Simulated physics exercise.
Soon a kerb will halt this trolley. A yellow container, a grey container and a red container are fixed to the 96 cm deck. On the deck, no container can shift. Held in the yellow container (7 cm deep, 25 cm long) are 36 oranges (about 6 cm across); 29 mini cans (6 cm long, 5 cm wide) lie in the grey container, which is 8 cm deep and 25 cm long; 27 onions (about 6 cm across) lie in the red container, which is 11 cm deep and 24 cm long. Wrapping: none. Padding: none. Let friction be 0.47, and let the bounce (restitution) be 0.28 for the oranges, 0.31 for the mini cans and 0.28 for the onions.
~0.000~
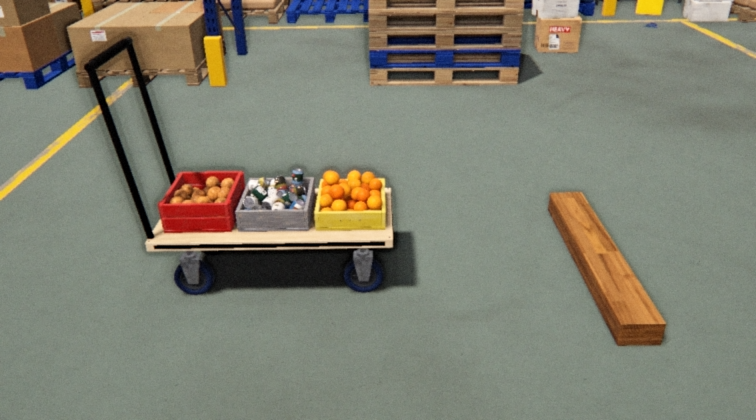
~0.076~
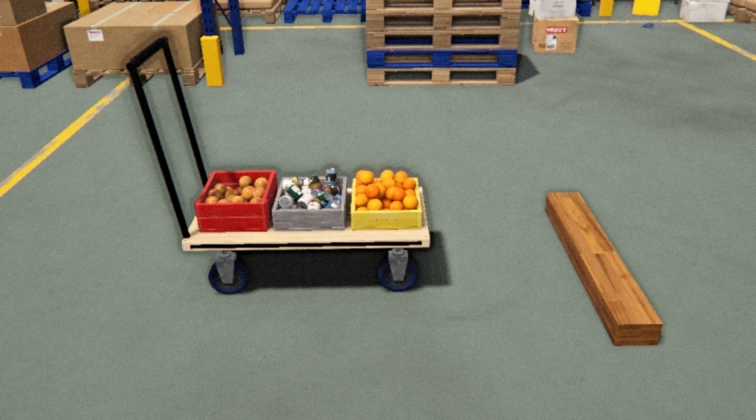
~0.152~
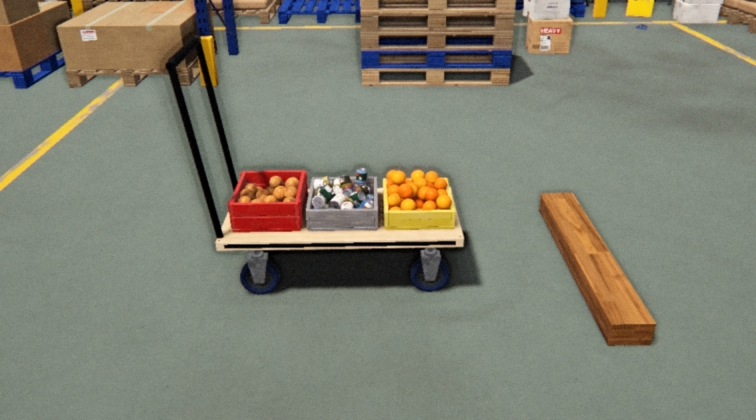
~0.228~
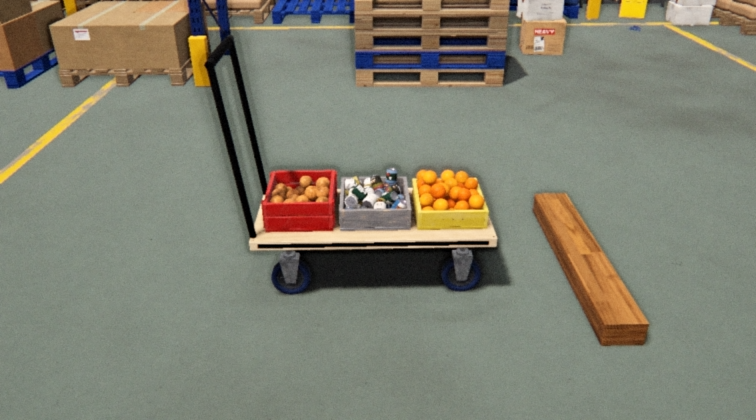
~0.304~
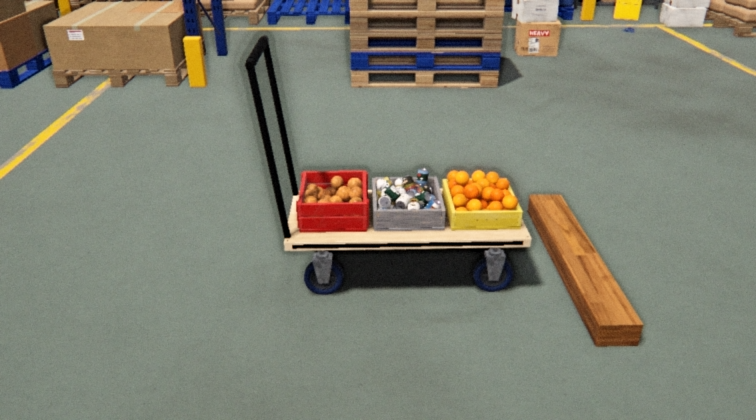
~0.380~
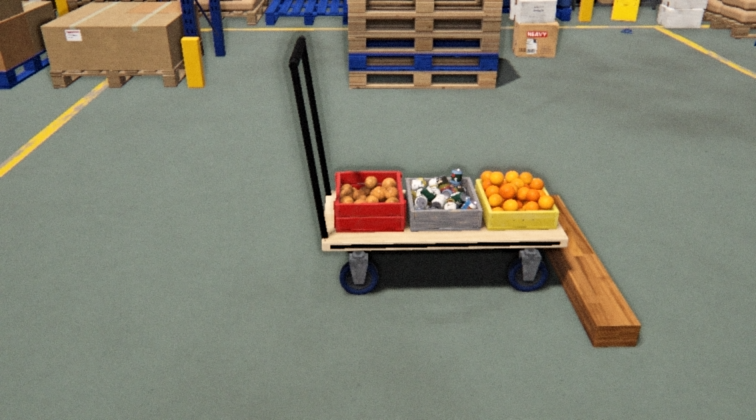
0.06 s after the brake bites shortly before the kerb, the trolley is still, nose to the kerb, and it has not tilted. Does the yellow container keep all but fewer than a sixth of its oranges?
The overboard fraction overshoots one sixth.
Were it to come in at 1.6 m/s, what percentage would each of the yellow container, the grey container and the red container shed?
Yellow container 20 %, grey container 0 %, red container 0 %.
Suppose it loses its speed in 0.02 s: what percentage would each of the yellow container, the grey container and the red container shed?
Result - yellow container: 20 percent, grey container: 0 percent, red container: 0 percent.
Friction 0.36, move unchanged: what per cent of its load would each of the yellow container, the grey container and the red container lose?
In that setup yellow container sheds 20 percent, grey container sheds 20 percent, and red container sheds 0 percent.
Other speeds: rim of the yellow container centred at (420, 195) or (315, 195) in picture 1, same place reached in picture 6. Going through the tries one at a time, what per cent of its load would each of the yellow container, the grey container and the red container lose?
Yellow container 10 and 20, grey container 0 and 10, red container 0 and 0 per cent.
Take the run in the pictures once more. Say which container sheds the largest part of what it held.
That's the yellow container.
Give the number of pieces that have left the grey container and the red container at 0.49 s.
Roughly - grey container: 0; red container: 0.
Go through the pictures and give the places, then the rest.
In the first frame (places track the rim corner closest to us here; the camera pans a little), yellow container (382, 211); red container (224, 204); 85 cm to go; all still inside.
In the second frame, yellow container (418, 211); red container (261, 203); 70 cm to go.
In the third frame, yellow container (452, 211); red container (295, 203); 54 cm to go.
In the fourth frame, yellow container (485, 211); red container (328, 203); 39 cm to go.
In the fifth frame, yellow container (519, 211); red container (363, 203); 24 cm to go.
In the sixth frame, yellow container (555, 211); red container (401, 203); 8 cm to go; all still inside.
After 0.39 s, it begins to slow.
After 0.49 s, the yellow container is down by 3 of 36, the grey container has all 29 and the red container has all 27.
After 0.61 s, the yellow container is down by 7 of 36, the grey container is down by 3 of 29 and the red container has all 27.
After 0.84 s, the yellow container is down by 9 of 36, the grey container is down by 4 of 29 and the red container has all 27.
Final count (at 1.34 s), the yellow container is down by 9 of 36, the grey container is down by 4 of 29 and the red container has all 27. Asked share, 9 of 36, 25 per cent.
